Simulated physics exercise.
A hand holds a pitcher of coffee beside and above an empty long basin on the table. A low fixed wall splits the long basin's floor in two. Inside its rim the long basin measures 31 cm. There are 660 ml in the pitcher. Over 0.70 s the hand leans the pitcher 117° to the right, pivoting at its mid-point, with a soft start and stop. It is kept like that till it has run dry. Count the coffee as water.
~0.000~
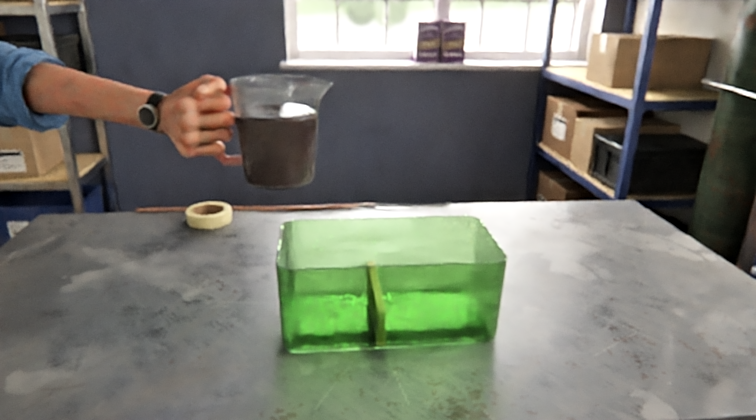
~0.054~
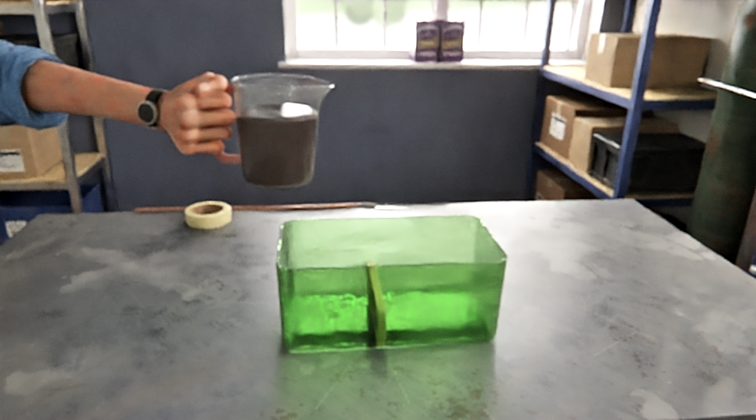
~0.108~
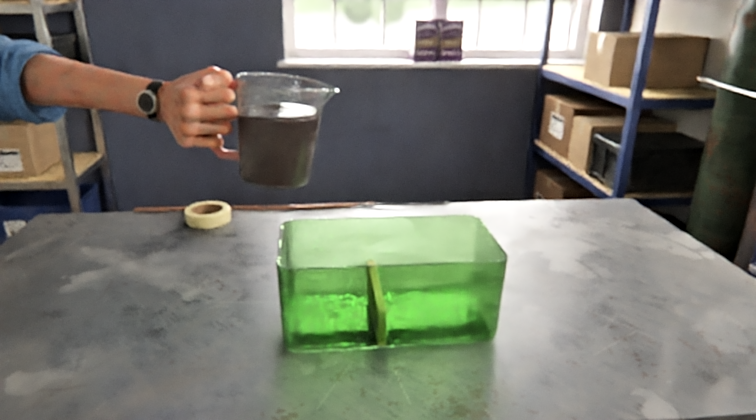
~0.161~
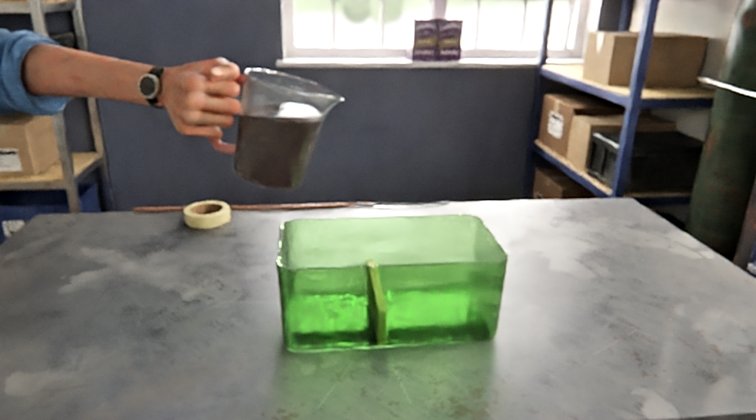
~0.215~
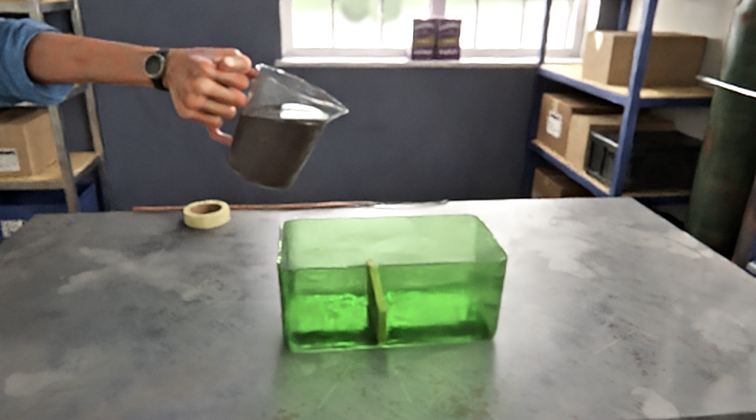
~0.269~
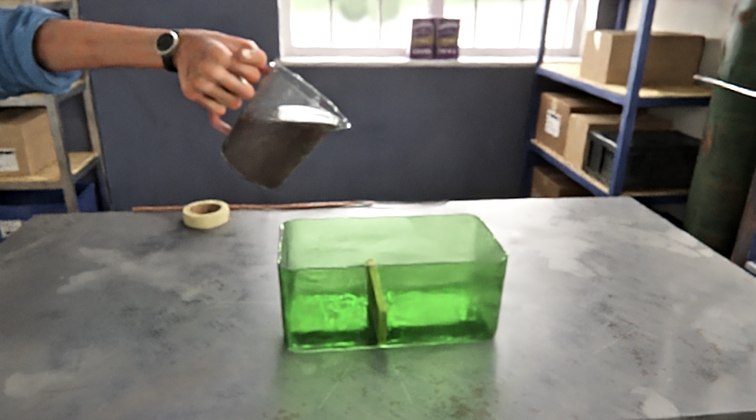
A hand held a clear pitcher of dark liquid above a green see-through basin on a gray table, then slowly leaned it to the right, gently at first and then more steeply.
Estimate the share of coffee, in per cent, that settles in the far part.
The far part has some 36 per cent.
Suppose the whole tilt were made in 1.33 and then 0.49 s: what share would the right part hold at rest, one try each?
In turn about 65 and 25 per cent.
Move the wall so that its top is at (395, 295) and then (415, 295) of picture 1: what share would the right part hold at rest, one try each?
First 10, then 10 per cent.
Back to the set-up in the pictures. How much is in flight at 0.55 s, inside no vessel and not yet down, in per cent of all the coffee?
About 30 per cent.
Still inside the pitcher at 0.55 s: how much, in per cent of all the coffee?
About 56 per cent.
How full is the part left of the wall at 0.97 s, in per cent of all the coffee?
About 62 per cent.
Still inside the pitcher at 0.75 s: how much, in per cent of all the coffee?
Some 7 per cent.
By 0.55 s the tilt is 104° and 55 per cent is still to pour, 3 is left of the wall and 11 right of it.
By 0.75 s the tilt is 117° and 7 per cent is still to pour, 48 is left of the wall and 34 right of it.
By 0.97 s the tilt is 117° and 0 per cent is still to pour, 62 is left of the wall and 35 right of it.
By 1.20 s the tilt is 117° and 0 per cent is still to pour, 62 is left of the wall and 36 right of it.
At rest 62 per cent lies left of the wall, 36 right of it and 2 outside.
